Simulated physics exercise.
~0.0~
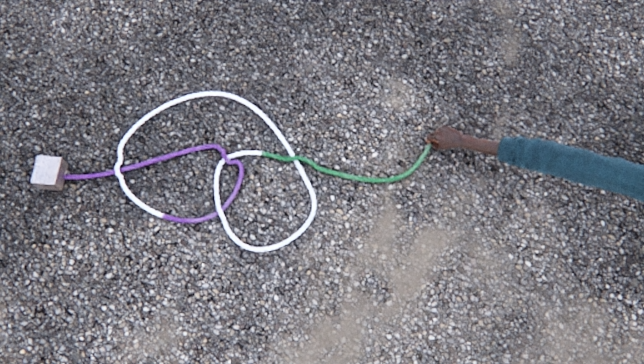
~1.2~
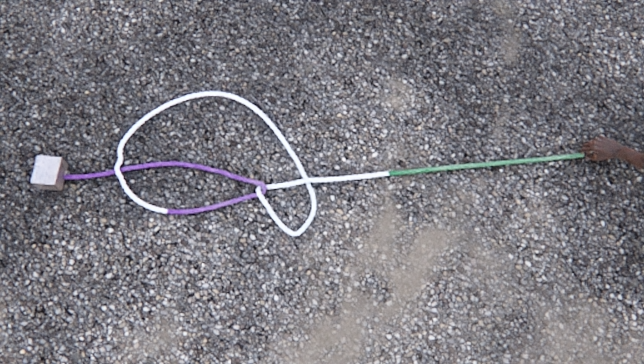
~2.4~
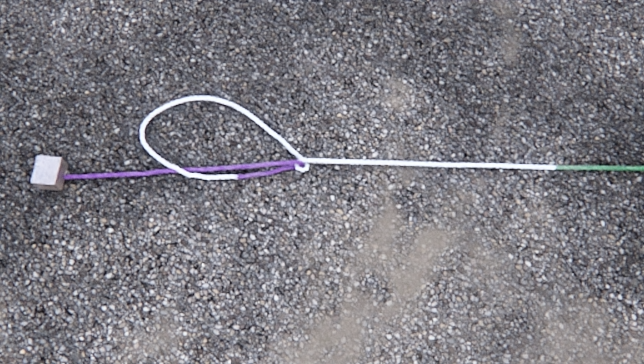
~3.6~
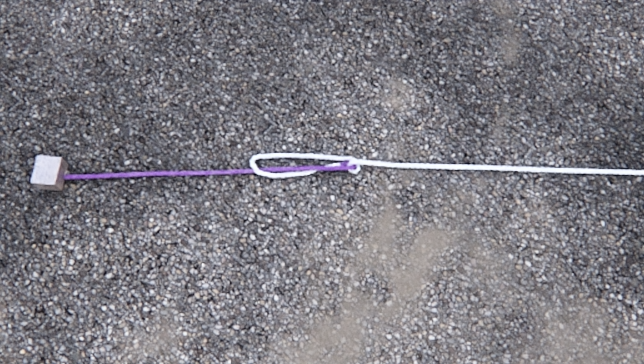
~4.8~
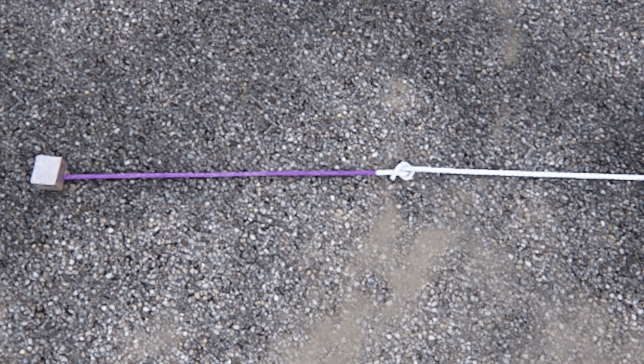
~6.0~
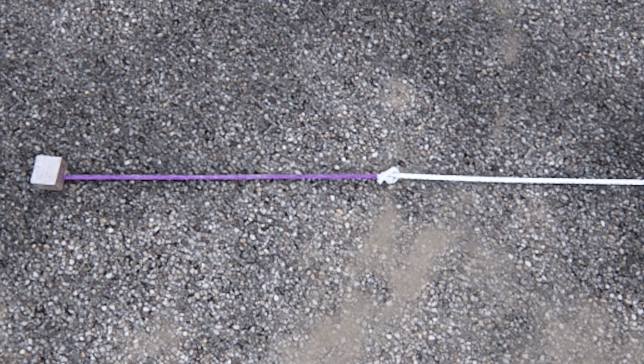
On a rough, gravelly stretch of ground, a rope coloured purple, white and green lies in overlapping loops, its left end fixed to a small pale block. At the right, a hand at the end of a blue-green sleeve holds the green end and draws it away to the right. The loops narrow as the green section straightens and leaves the view. The remaining white loop shrinks to a slim sliver around the purple strand, then closes. The rope ends stretched straight across the ground, with a small, tight white knot beside the purple section.
